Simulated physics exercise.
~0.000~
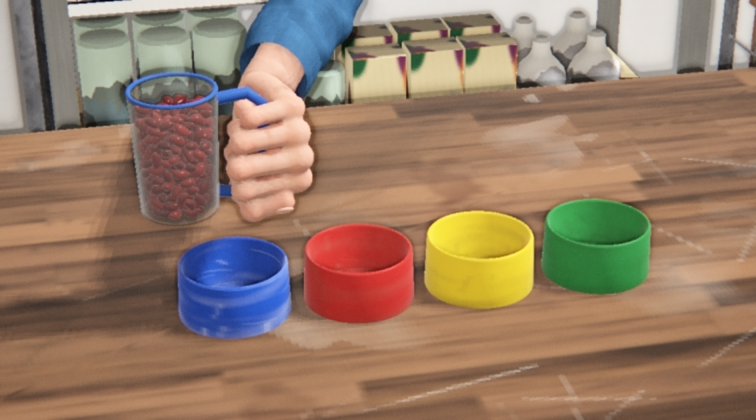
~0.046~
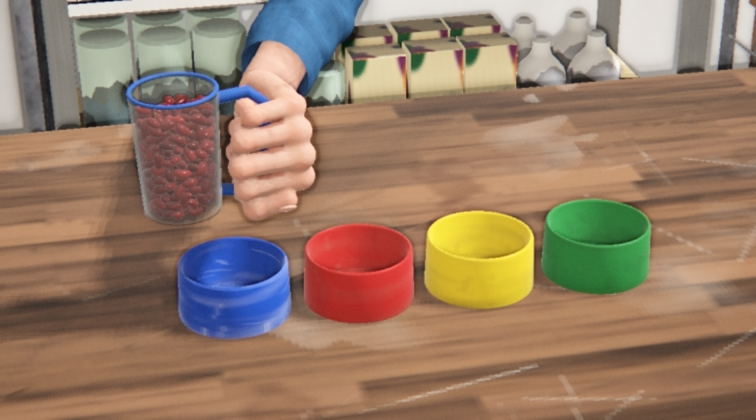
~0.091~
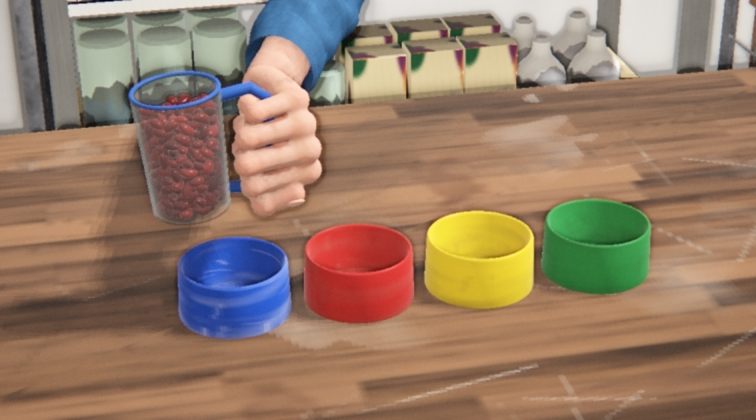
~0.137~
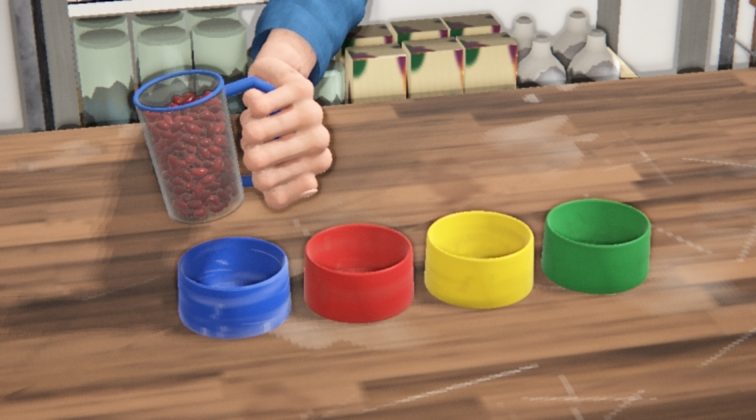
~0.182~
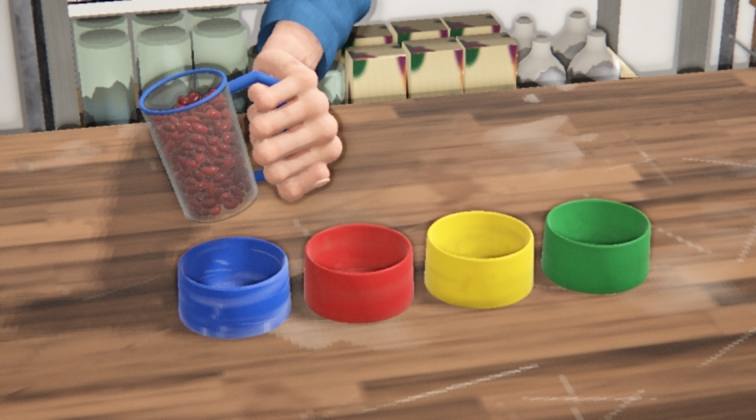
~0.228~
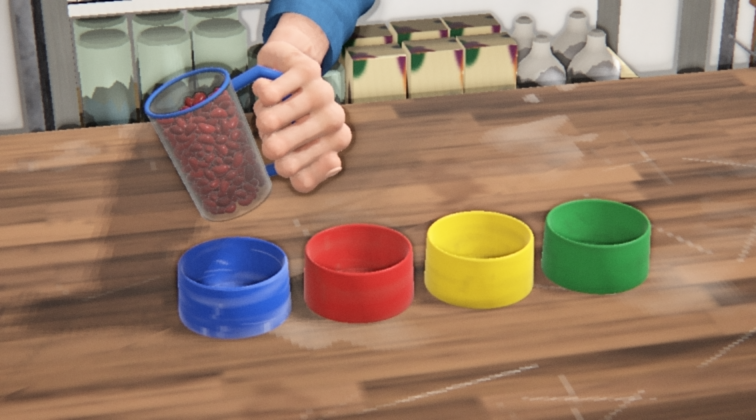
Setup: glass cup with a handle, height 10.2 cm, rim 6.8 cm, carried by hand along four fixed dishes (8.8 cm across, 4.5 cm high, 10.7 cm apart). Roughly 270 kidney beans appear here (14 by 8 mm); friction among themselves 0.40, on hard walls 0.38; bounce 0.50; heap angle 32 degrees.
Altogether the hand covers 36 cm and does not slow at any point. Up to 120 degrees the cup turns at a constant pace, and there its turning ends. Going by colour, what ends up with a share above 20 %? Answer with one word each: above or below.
Red dish above, blue dish below, green dish below, yellow dish below, counter below.
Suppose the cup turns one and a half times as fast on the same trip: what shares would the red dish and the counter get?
Red: 20, counter: 30.
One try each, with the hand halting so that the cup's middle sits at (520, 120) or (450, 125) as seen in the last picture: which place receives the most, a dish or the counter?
First try: Red; second try: Red.
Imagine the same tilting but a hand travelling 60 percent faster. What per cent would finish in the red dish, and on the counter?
Shares: Red 10, counter 20.
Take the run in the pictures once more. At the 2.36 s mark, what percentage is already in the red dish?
By that moment, around 80 percent has got there.
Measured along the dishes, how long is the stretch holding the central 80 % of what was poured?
Length: Approx. 10 cm.
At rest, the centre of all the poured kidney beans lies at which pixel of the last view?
(354, 273) or so.
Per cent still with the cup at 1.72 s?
Near 0 per cent of the load.
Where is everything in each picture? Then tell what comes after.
In the first picture, cup at (176, 150), tilt 0 degrees, lip at (127, 95), moved 0.0 cm; middle of the pieces at (178, 162); blue dish at (233, 263); red dish at (358, 249); yellow dish at (480, 236); green dish at (598, 223).
In the second picture, cup at (178, 150), tilt 1 degrees, lip at (128, 95), moved 0.2 cm; middle of the pieces at (180, 162).
In the third picture, cup at (184, 150), tilt 4 degrees, lip at (131, 97), moved 0.6 cm; middle of the pieces at (187, 161).
In the fourth picture, cup at (193, 149), tilt 9 degrees, lip at (135, 101), moved 1.3 cm; middle of the pieces at (197, 160).
In the fifth picture, cup at (202, 148), tilt 14 degrees, lip at (141, 105), moved 2.1 cm; middle of the pieces at (208, 159).
In the sixth picture, cup at (212, 147), tilt 19 degrees, lip at (147, 110), moved 2.9 cm; middle of the pieces at (218, 157); blue dish at (233, 263); red dish at (358, 249); yellow dish at (480, 236); green dish at (598, 223). Its pace works out near 115 degrees a second; the hand travels 17 cm a second.
After 1.12 s, tilt 119 degrees; cup holds 65 %, red 15 %, blue 10 %.
Then, at 1.72 s, tilt 120 degrees; cup holds 0 %, red 80 %, blue 10 %.
Then, at 2.36 s, tilt 120 degrees; cup holds 0 %, red 80 %, blue 10 %.
In the end, at 2.7 s, red 80 %, blue 10 %, green 0 %, yellow 0 %, counter 10 %.
